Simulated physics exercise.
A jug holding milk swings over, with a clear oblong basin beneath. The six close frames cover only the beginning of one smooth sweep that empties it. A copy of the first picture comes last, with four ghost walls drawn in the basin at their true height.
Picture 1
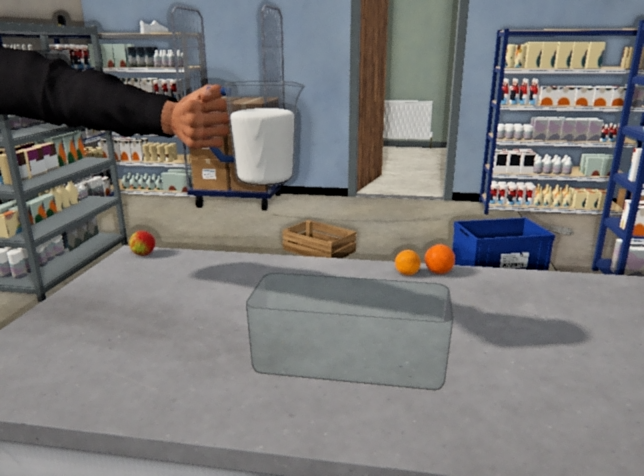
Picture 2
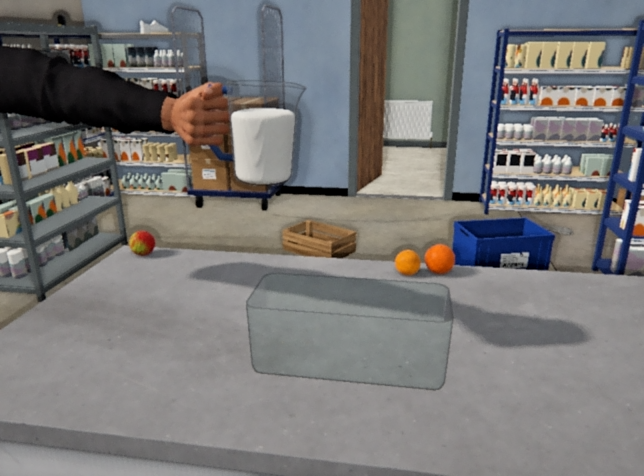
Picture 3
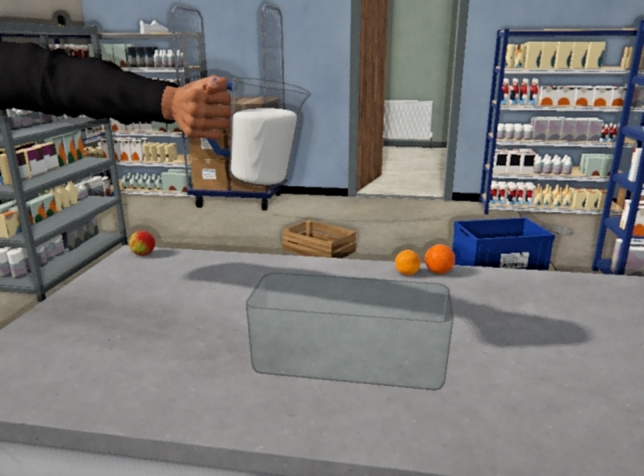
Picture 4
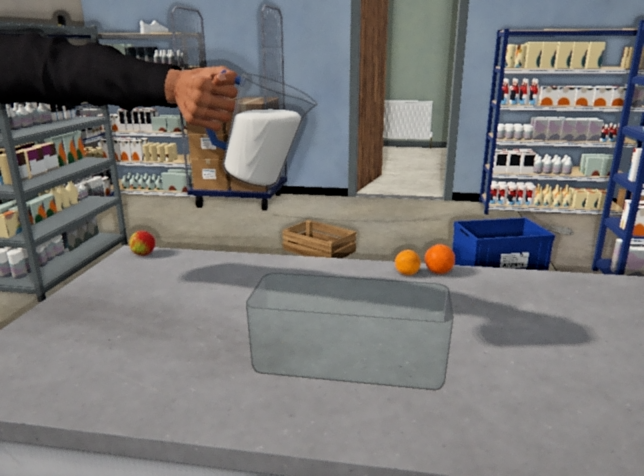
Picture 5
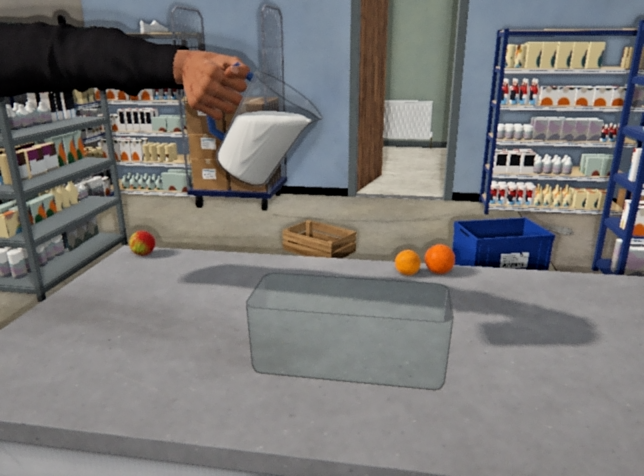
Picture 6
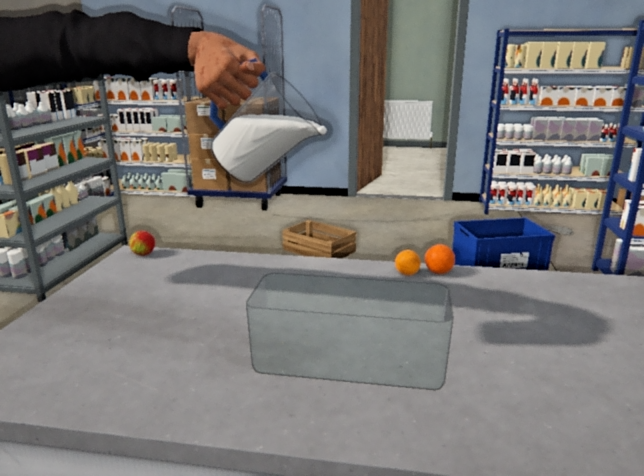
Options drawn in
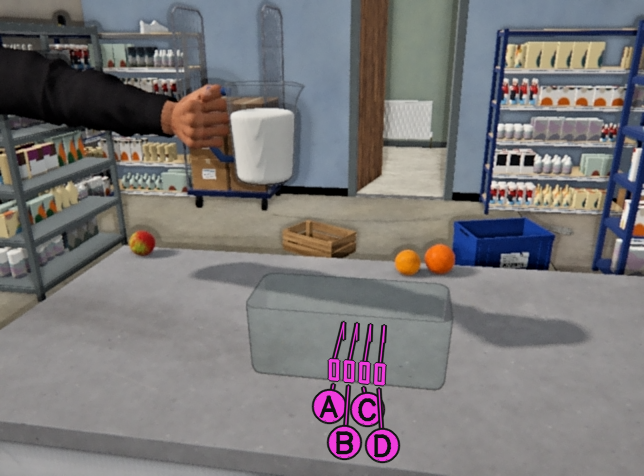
A hand tilts a clear jug of milk steadily rightward above an empty clear basin.
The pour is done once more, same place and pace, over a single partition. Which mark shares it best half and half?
I would pick slot D.
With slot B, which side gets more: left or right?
The right side.
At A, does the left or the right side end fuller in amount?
The right one.
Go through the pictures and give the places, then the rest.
Upright, lip at (303, 86); basin from (252, 369) to (445, 387); nothing has left yet, in the first picture.
Tipped about 2°, lip at (305, 88); nothing has left yet, in the second picture.
Tipped about 9°, lip at (310, 93); nothing has left yet, in the third picture.
Tipped about 20°, lip at (316, 104); nothing has left yet, in the fourth picture.
Tipped about 33°, lip at (321, 118); nothing has left yet, in the fifth picture.
Tipped about 48°, lip at (323, 134); nothing has left yet, in the sixth picture.
In magenta, A at (333, 384); B at (348, 386); C at (363, 387); D at (378, 389).
For slot A, about 12 % ends left of the wall and 84 % right of it; 5 % is lost outside.
For slot B, about 10 % ends left of the wall and 86 % right of it; 4 % is lost outside.
For slot C, about 13 % ends left of the wall and 84 % right of it; 3 % is lost outside.
For slot D, about 47 % ends left of the wall and 51 % right of it.
